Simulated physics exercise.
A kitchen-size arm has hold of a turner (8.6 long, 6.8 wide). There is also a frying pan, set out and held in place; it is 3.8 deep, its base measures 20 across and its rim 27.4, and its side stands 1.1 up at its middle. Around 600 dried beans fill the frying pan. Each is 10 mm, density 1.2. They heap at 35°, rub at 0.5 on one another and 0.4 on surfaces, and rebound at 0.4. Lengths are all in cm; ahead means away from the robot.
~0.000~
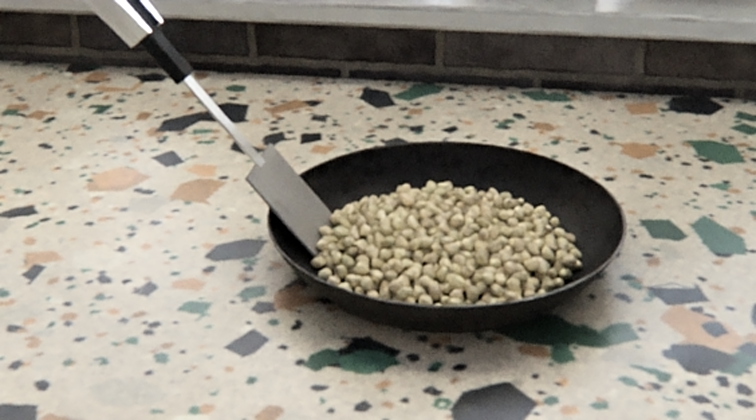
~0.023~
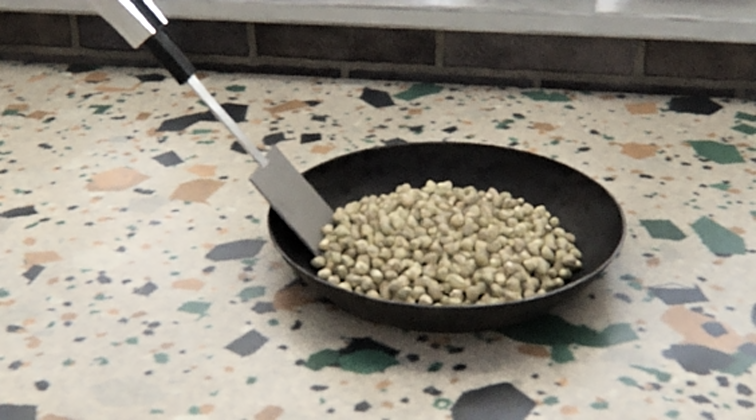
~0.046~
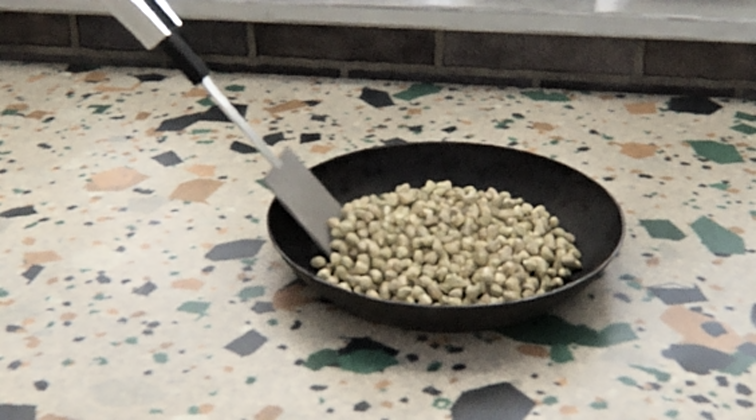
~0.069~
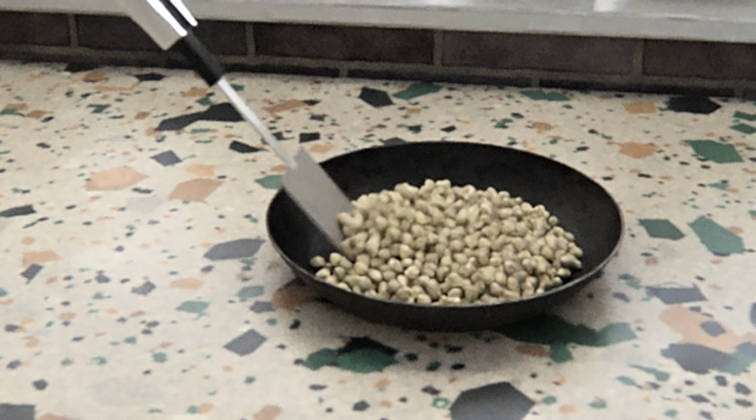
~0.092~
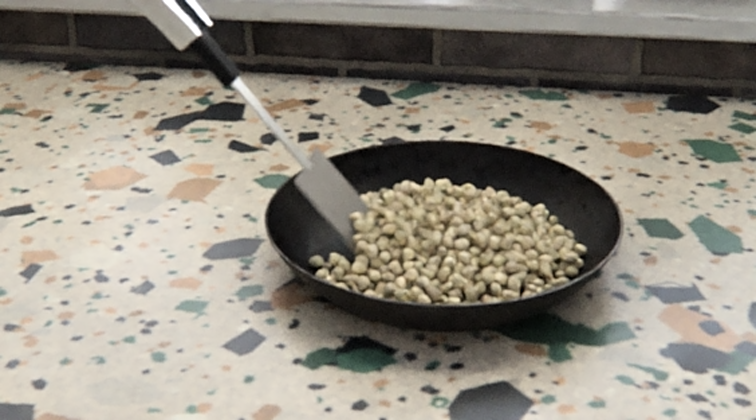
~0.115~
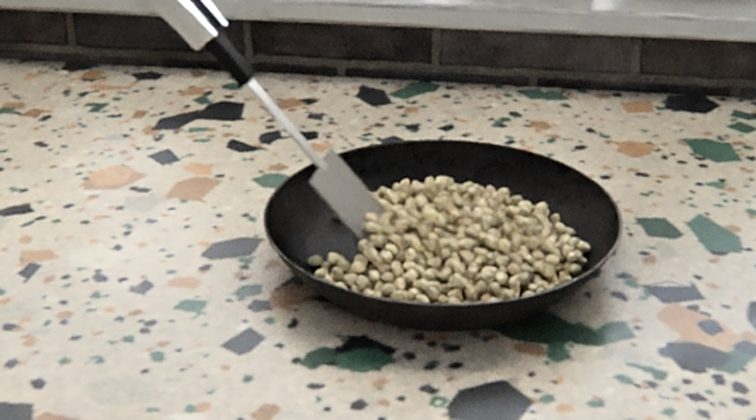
A metal turner sliding rightward through a heap of pale dried beans in a black frying pan on a speckled countertop.
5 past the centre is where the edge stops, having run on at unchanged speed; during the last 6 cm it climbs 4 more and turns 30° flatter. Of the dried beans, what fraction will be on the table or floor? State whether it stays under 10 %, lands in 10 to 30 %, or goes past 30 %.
It stays under 10 %.
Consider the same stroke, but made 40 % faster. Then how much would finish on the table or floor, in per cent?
Roughly 0 per cent, I'd say.
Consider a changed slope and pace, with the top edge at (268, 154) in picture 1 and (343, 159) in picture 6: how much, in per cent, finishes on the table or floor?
About 0 per cent.
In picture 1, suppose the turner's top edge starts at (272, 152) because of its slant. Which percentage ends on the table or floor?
Roughly 0 percent ends on the table or floor.
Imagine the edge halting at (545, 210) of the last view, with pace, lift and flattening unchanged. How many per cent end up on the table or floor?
The share ending on the table or floor is about 0 per cent.
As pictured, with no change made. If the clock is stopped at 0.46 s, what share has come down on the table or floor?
0 per cent.
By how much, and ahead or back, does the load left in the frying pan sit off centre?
Ahead of centre, roughly 3.5 centimetres.
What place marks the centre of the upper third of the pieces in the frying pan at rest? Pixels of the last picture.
It is centred around (529, 237).
After 0.17 s, sloping 50°, highest piece 3 above the table; 603 in the frying pan.
After 0.23 s, sloping 35°, highest piece 5 above the table; 603 in the frying pan.
After 0.46 s, sloping 21°, highest piece 4 above the table; 603 in the frying pan.
After 1.51 s, sloping 21°, highest piece 4 above the table; 603 in the frying pan.
At rest, 603 in the frying pan. That is 0 % on the table or floor.
